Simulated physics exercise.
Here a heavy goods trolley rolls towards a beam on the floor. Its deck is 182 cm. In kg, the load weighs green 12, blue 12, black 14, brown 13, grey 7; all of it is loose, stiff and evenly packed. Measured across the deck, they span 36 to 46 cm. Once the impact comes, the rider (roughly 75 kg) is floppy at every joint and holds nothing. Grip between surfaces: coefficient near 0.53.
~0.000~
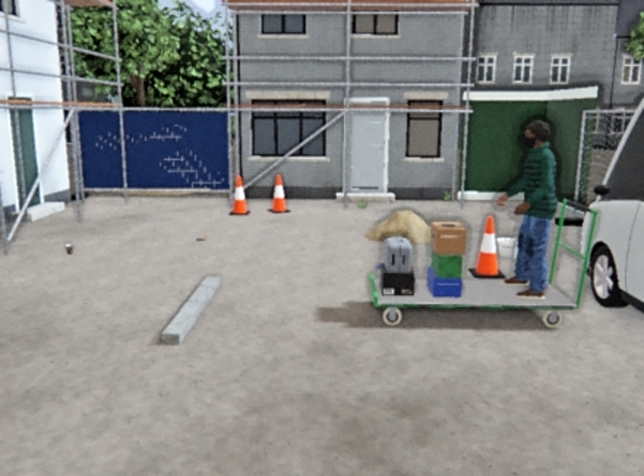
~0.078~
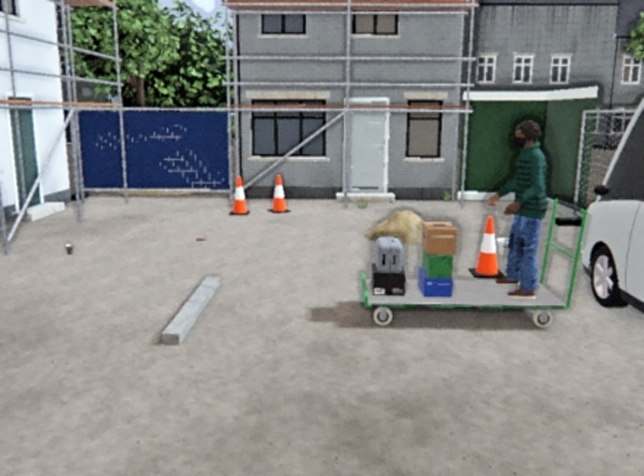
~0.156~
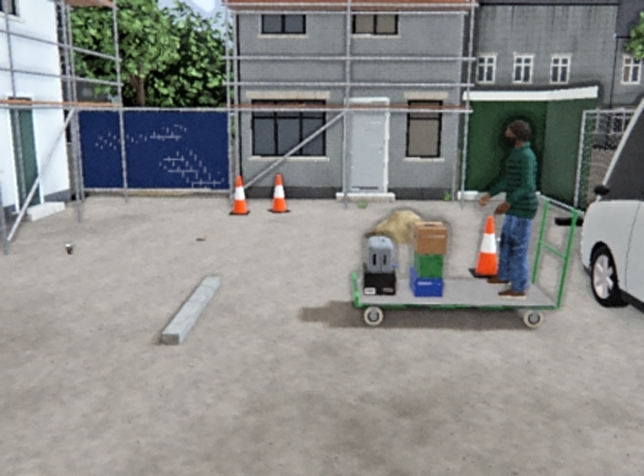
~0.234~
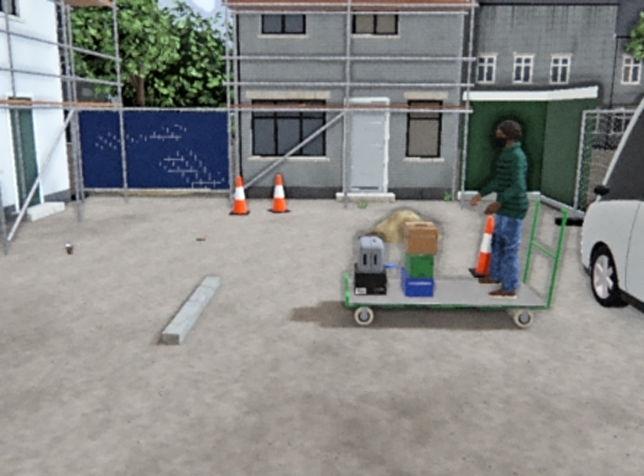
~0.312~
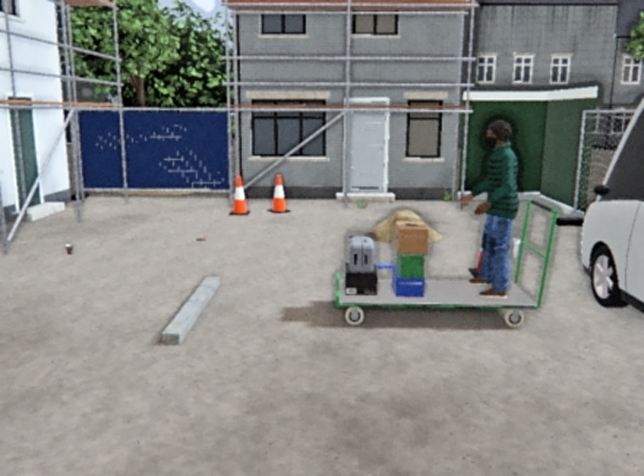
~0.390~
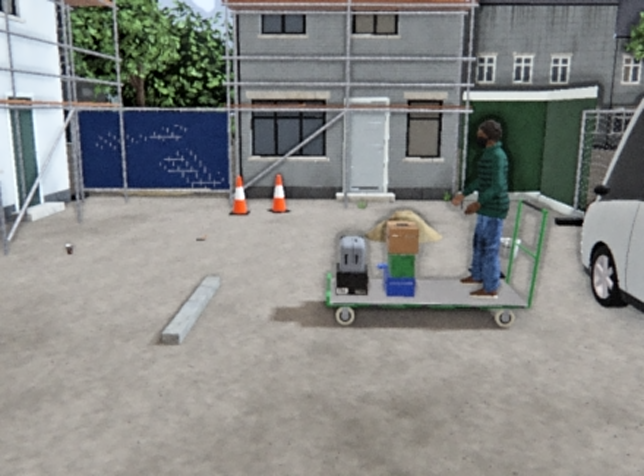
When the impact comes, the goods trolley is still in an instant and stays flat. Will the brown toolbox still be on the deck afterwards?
It does not overshoot the deck.
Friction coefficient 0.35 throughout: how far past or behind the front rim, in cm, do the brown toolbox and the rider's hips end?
Rest positions: Brown at 20 cm past the rim; hips at 120 cm behind the rim.
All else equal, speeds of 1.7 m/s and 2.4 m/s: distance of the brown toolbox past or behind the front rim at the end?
It would rest 10 cm beyond the rim first and 30 cm beyond it next.
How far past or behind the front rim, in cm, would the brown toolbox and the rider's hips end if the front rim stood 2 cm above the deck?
Result: Brown 10 cm behind rim; hips 130 cm behind rim.
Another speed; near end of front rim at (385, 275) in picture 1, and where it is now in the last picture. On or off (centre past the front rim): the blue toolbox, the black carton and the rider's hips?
Then the blue one is still in place, the black one is still in place and the hips are still in place.
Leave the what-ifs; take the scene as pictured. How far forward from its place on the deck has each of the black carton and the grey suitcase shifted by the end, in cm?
Roughly black 5 cm, grey 50 cm.
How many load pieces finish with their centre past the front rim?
Total: 1.
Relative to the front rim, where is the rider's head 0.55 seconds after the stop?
At that moment it sits around 70 cm behind the rim.
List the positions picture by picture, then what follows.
The first frame shows brown toolbox (448, 238), hips (540, 204), rim corner (376, 303); 0 cm covered, 177 to go.
The second frame shows brown toolbox (439, 238), hips (530, 203), rim corner (367, 303); 9 cm covered, 168 to go.
The third frame shows brown toolbox (430, 238), hips (521, 203), rim corner (357, 303); 18 cm covered, 159 to go.
The fourth frame shows brown toolbox (420, 238), hips (511, 203), rim corner (347, 303); 27 cm covered, 151 to go.
The fifth frame shows brown toolbox (411, 238), hips (502, 203), rim corner (338, 302); 35 cm covered, 142 to go.
The sixth frame shows brown toolbox (402, 237), hips (493, 203), rim corner (328, 302); 44 cm covered, 133 to go. Speed about 1.1 m/s.
Impact comes at 1.56 s.
After 1.81 s the brown toolbox is 54 cm behind the rim, tilted 15°, near (247, 234) in the last picture's view.
After 2.11 s the brown toolbox is 46 cm behind the rim, tilted 20°, near (238, 235) in the last picture's view.
After 2.56 s the brown toolbox is 24 cm behind the rim, tilted 55°, near (216, 247) in the last picture's view.
When all is still (4.0 s), past the rim, grey suitcase; behind it, green parcel, blue toolbox, black carton, brown toolbox and the rider's hips.
